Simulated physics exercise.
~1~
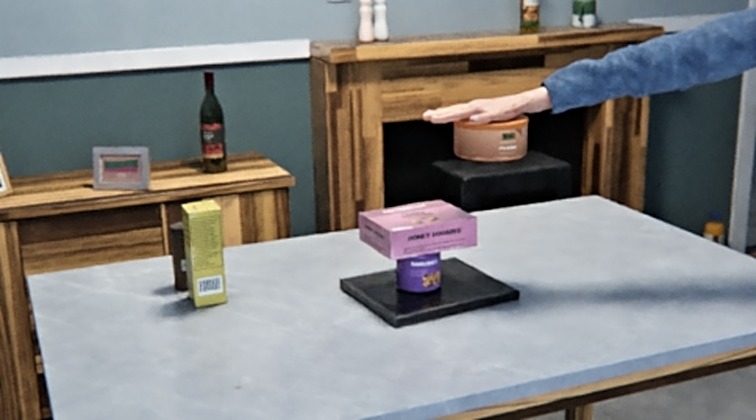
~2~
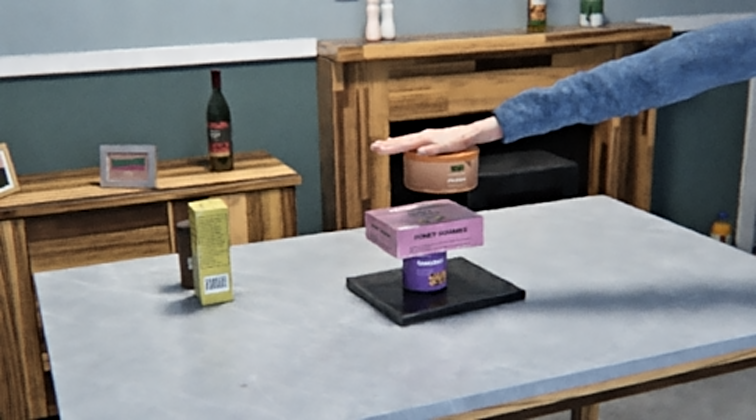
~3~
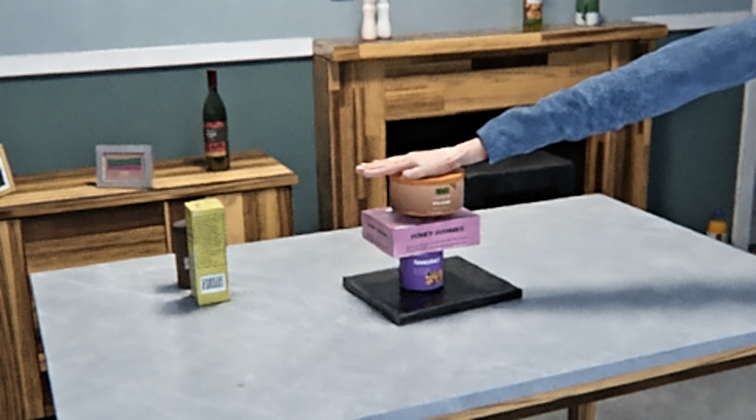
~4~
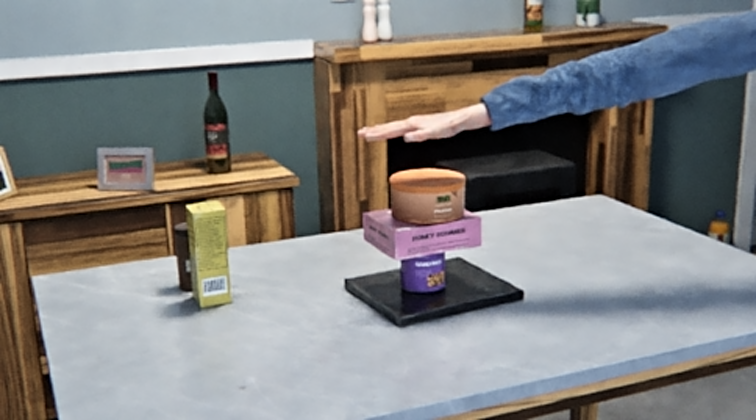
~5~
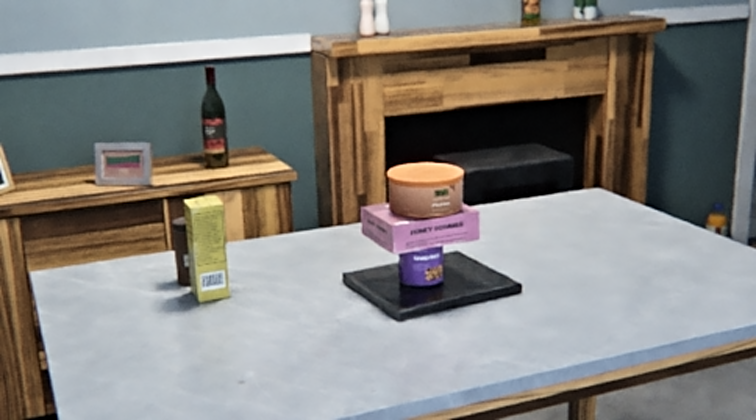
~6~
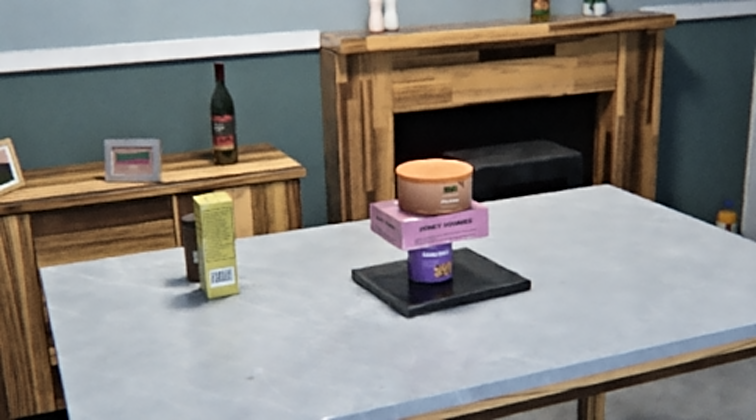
A small tower stands on a black tray near the middle of a pale grey table, a pink packet balanced on a purple tin, seen from slightly above by a gently swaying camera. To the left stand a yellow carton and a dark brown container, with a bottle and a framed picture on a wooden cabinet behind and a wooden fireplace beyond. A hand in a blue sleeve reaches in from the right, carrying an orange tub leftward over the tower. It lowers the tub onto the packet, lets go and withdraws. The tub stays on top, and the pile remains standing.
